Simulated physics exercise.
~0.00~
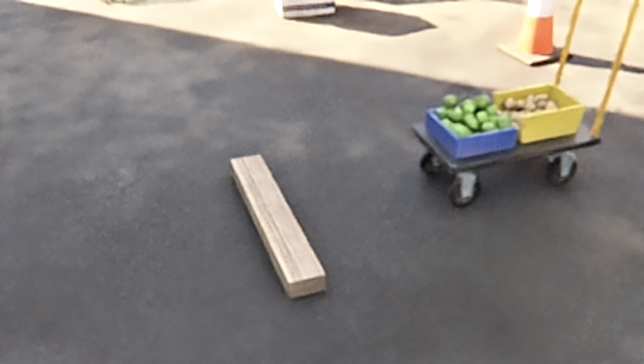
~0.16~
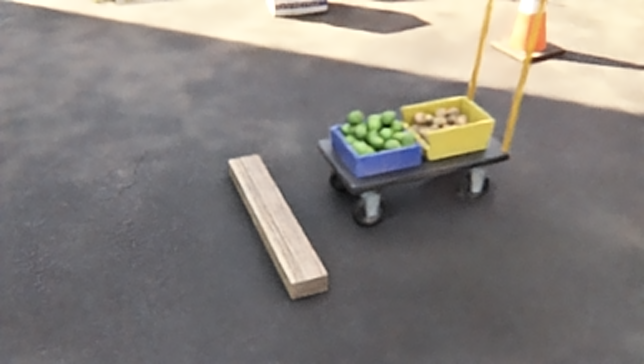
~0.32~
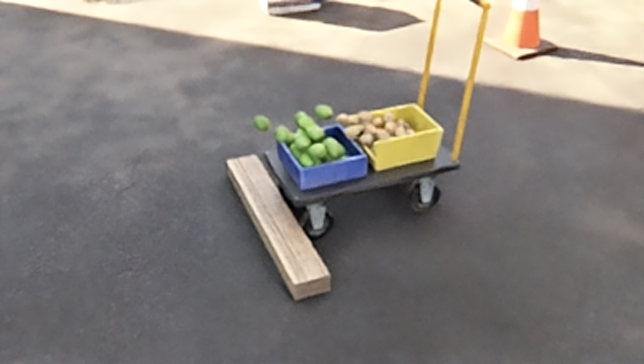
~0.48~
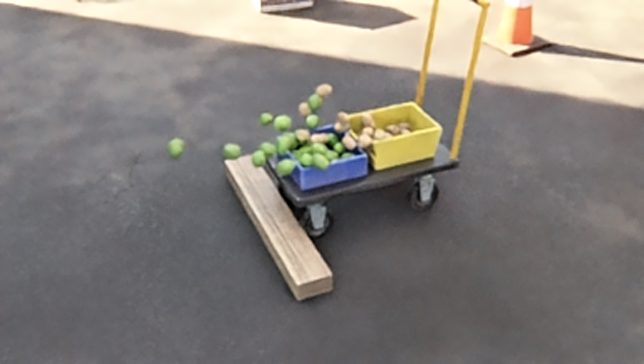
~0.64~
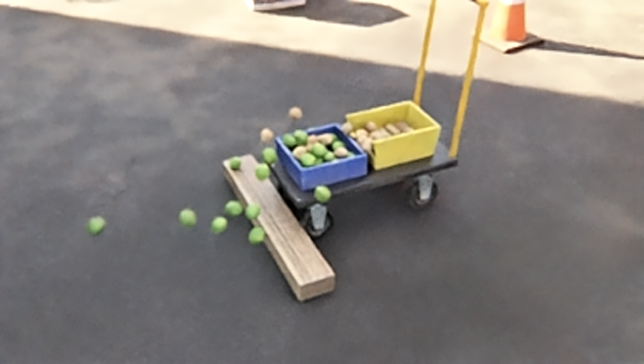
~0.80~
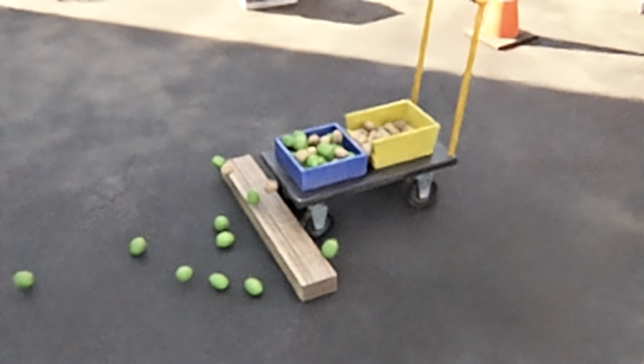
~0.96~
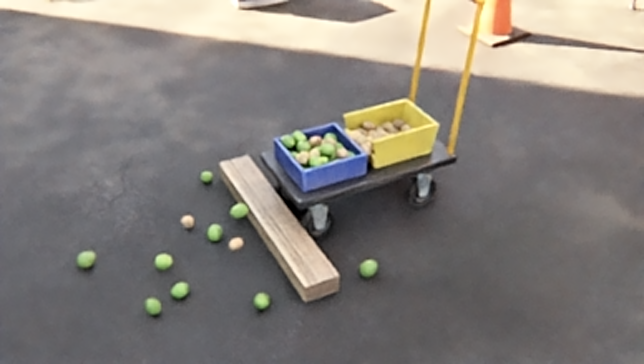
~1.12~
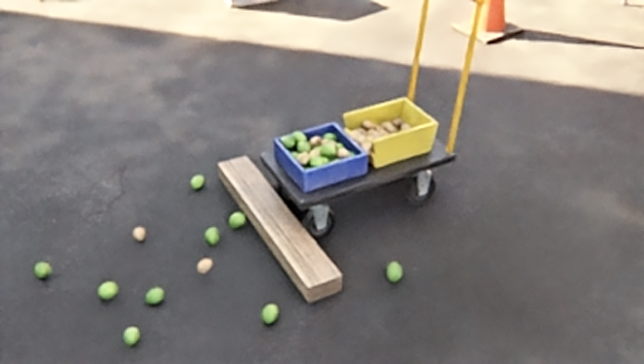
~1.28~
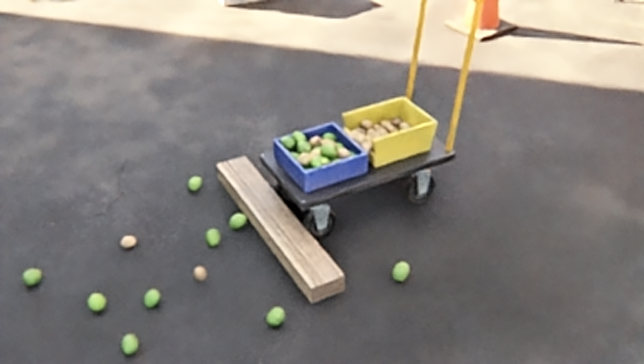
At the start, a flatbed trolley with yellow handle poles rolls left across dark tarmac toward a wooden beam, carrying a blue crate of limes and a yellow crate of potatoes. Its front end reaches the beam and the trolley stops abruptly, while both crates stay put on the deck. Limes fly forward out of the blue crate, and potatoes spill over the yellow crate's low left side, many dropping into the blue one. Several limes and a couple of potatoes fall to the ground and roll outward. Finally, they lie scattered around the beam, with limes and potatoes mixed in the blue crate.
